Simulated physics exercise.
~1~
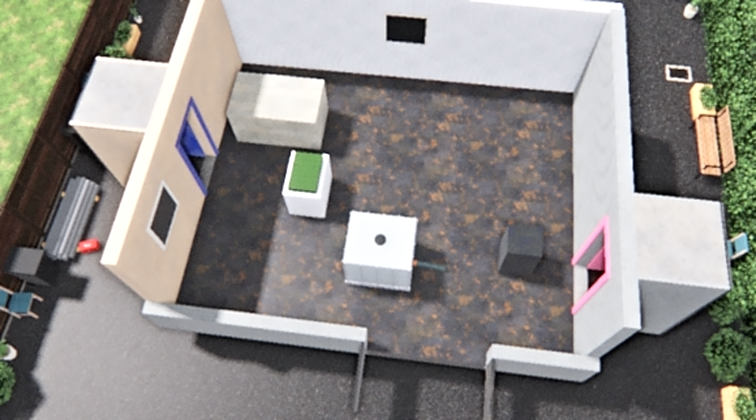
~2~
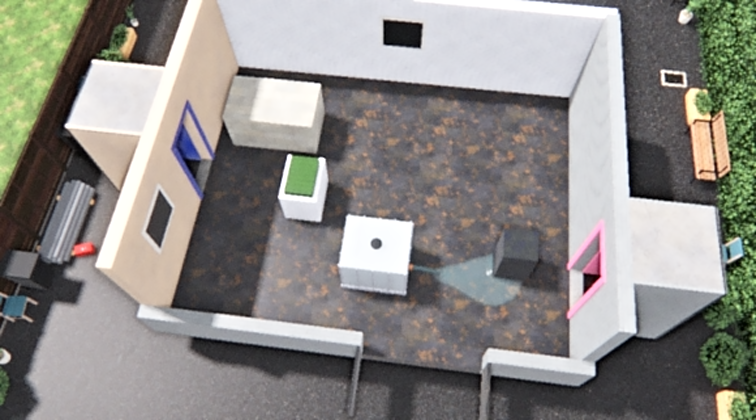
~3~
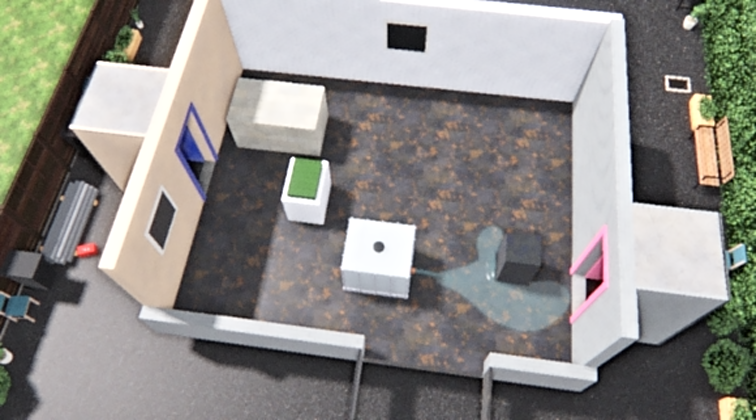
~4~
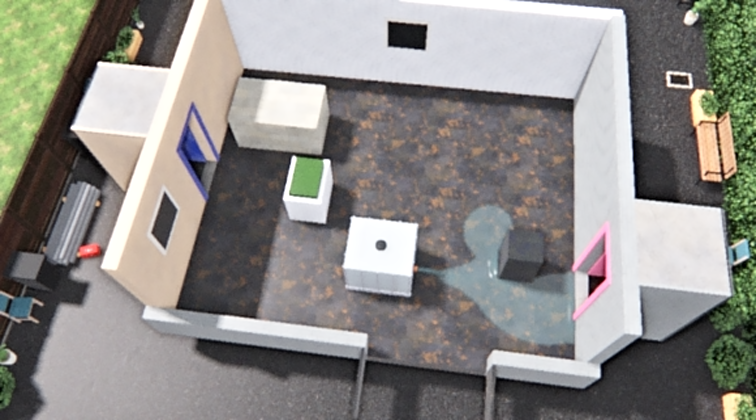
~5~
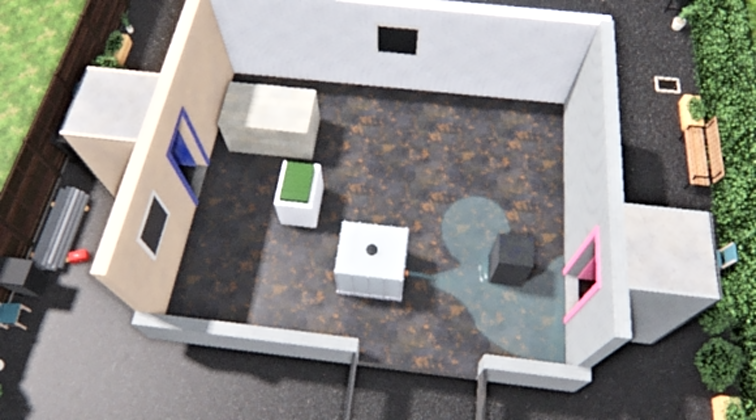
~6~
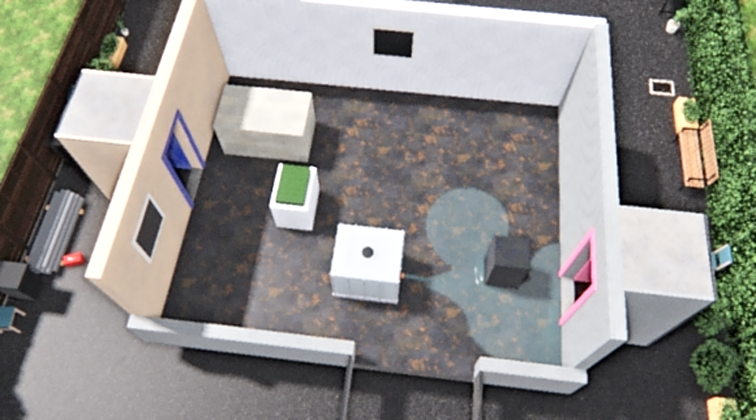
In the video, seen from above, water jets from the foot of a white tank in a walled yard, spreading rightward across the dark ground around a dark box and widening into a pool near the pink-framed opening.
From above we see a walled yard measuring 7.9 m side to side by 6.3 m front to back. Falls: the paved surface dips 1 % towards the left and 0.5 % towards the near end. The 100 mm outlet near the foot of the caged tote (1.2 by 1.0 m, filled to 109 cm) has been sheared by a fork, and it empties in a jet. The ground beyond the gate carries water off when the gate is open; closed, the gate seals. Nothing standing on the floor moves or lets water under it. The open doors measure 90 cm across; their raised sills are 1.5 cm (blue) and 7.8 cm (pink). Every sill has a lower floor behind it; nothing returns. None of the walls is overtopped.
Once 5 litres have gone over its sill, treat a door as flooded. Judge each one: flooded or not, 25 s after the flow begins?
Blue door: Under the limit; pink door: Under the limit.
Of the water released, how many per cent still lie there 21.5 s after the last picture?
Some 88 per cent remains.
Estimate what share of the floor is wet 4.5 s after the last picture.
30 %.
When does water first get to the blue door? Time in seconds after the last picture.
For the blue door it's 19.0 s.
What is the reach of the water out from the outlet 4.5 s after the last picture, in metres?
3.8 m.
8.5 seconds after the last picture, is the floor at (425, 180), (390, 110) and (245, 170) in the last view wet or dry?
First waterlogged, next untouched, last untouched.
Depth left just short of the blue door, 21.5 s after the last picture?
About 2.0 cm deep.
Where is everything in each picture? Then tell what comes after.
The jet has just started at (425, 265); the ground is still dry, in the first frame.
The jet leaves at (421, 269); the sheet reaches (520, 281), 2.3 m away, and wets 0.9 m2, in the second frame.
From the spout at (423, 272) the water has spread over 2.3 m2; its tip is at (568, 302), and it is 1.3 cm deep on average, in the third frame.
From the spout at (426, 270) the water has spread over 3.5 m2; its tip is at (574, 342), and it is 1.2 cm deep on average, in the fourth frame.
From the spout at (417, 275) the water has spread over 4.6 m2; its tip is at a hidden place, and it is 1.1 cm deep on average, in the fifth frame.
From the spout at (413, 277) the water has spread over 5.6 m2; its tip is at a hidden place, and it is 0.9 cm deep on average, in the sixth frame.
Then, 1.5 s after the last picture water covers 20 % of the floor and is deepest (9 cm) near (482, 277); blue door not reached, pink door 4.2 cm at the sill, 0 L in.
Then, 4.5 s after the last picture water covers 30 % of the floor and is deepest (8 cm) near (482, 277); blue door not reached, pink door 4.1 cm at the sill, 0 L in.
Then, 8.5 s after the last picture water covers 45 % of the floor and is deepest (8 cm) near (482, 277); blue door not reached, pink door 3.6 cm at the sill, 0 L in.
Then, 12.5 s after the last picture water covers 60 % of the floor and is deepest (7 cm) near (482, 277); blue door not reached, pink door 3.2 cm at the sill, 0 L in.
Then, 21.5 s after the last picture water covers 80 % of the floor and is deepest (6 cm) near (482, 277); blue door 2 cm at the sill, 0 L in, pink door 2.6 cm at the sill, 0 L in.
